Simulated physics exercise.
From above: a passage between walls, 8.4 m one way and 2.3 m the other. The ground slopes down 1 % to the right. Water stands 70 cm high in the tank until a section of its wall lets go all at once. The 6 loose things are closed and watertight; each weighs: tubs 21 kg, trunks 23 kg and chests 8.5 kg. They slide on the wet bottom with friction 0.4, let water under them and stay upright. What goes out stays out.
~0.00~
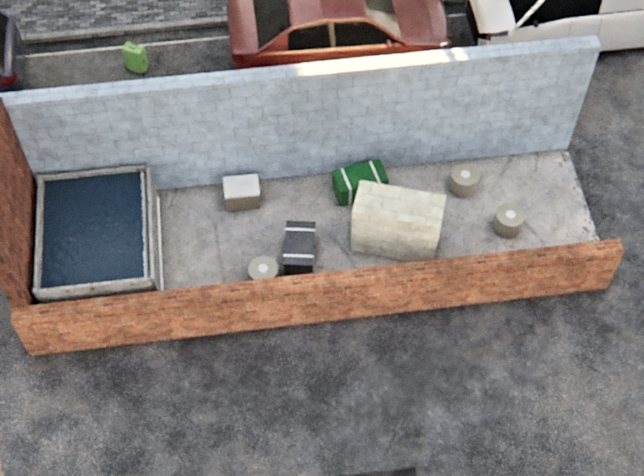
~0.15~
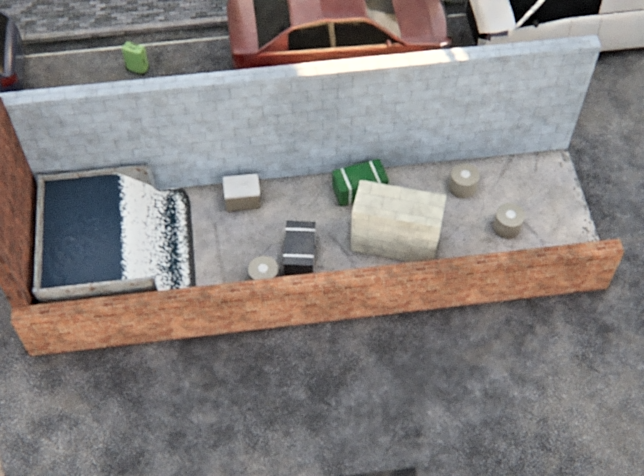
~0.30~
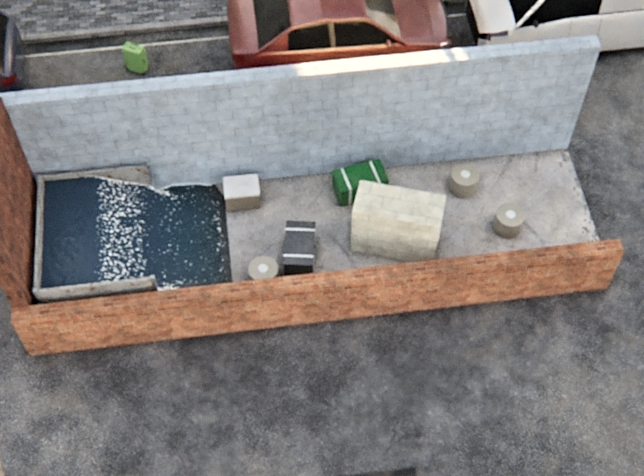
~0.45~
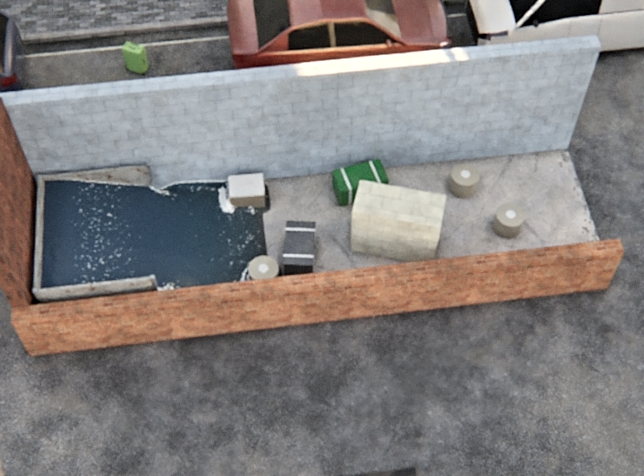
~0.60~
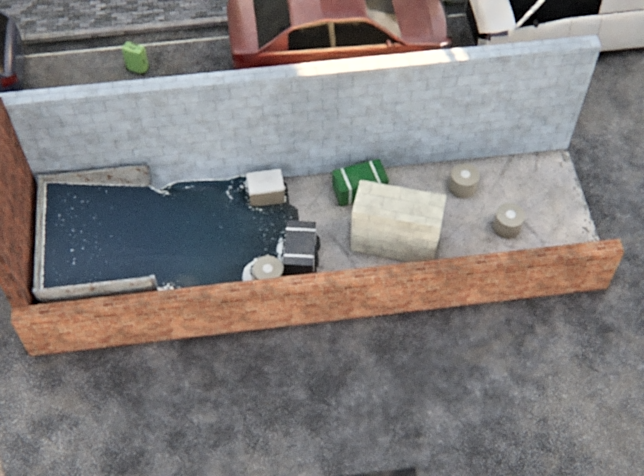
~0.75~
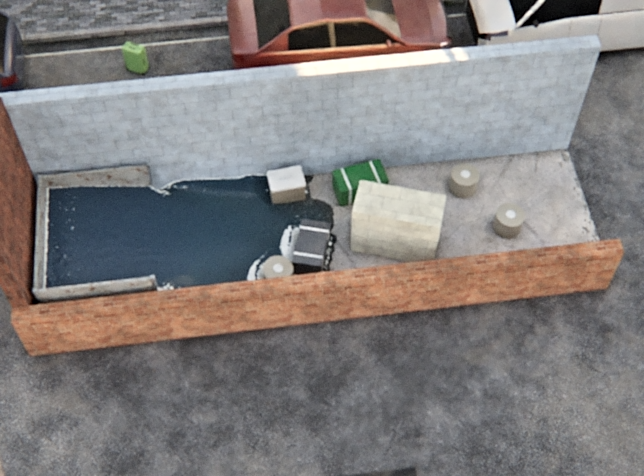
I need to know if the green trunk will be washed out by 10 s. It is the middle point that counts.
Green trunk escapes.
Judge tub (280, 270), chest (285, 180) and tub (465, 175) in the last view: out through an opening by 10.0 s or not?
In that order: Inside, out, out.
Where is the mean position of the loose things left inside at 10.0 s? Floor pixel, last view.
At about (342, 274).
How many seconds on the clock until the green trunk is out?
At about 3.0 s.
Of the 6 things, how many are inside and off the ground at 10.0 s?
1 of them.
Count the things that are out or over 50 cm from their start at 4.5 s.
I count 6.
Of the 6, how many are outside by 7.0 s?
By then 4.
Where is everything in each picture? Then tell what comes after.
The green trunk at (360, 175), on the bottom; water covers 3.1 m2; 0 of 6 have shifted, in the first picture.
The green trunk at (360, 175) rests on the ground; 4.3 m2 under water; 0 of 6 have shifted, in the second picture.
The green trunk at (360, 175), on the bottom; 5.5 m2 under water; 0 of 6 have shifted, in the third picture.
The green trunk at (360, 175), on the bottom; water covers 6.6 m2; 1 of 6 have shifted, in the fourth picture.
The green trunk at (360, 175), on the bottom; water covers 7.4 m2; 2 of 6 have shifted, in the fifth picture.
The green trunk at (360, 175), on the bottom; 8.3 m2 under water; 3 of 6 have shifted, in the sixth picture.
After 2.0 s the green trunk is near (463, 165), 1.6 m from its start, afloat; 0 of 6 are out; 4 afloat.
After 4.5 s the green trunk has gone out; 4 of 6 are out; 2 afloat.
After 7.0 s the green trunk has gone out; 4 of 6 are out; 1 afloat.
After 10.0 s the green trunk has gone out; 4 of 6 are out; 1 afloat.
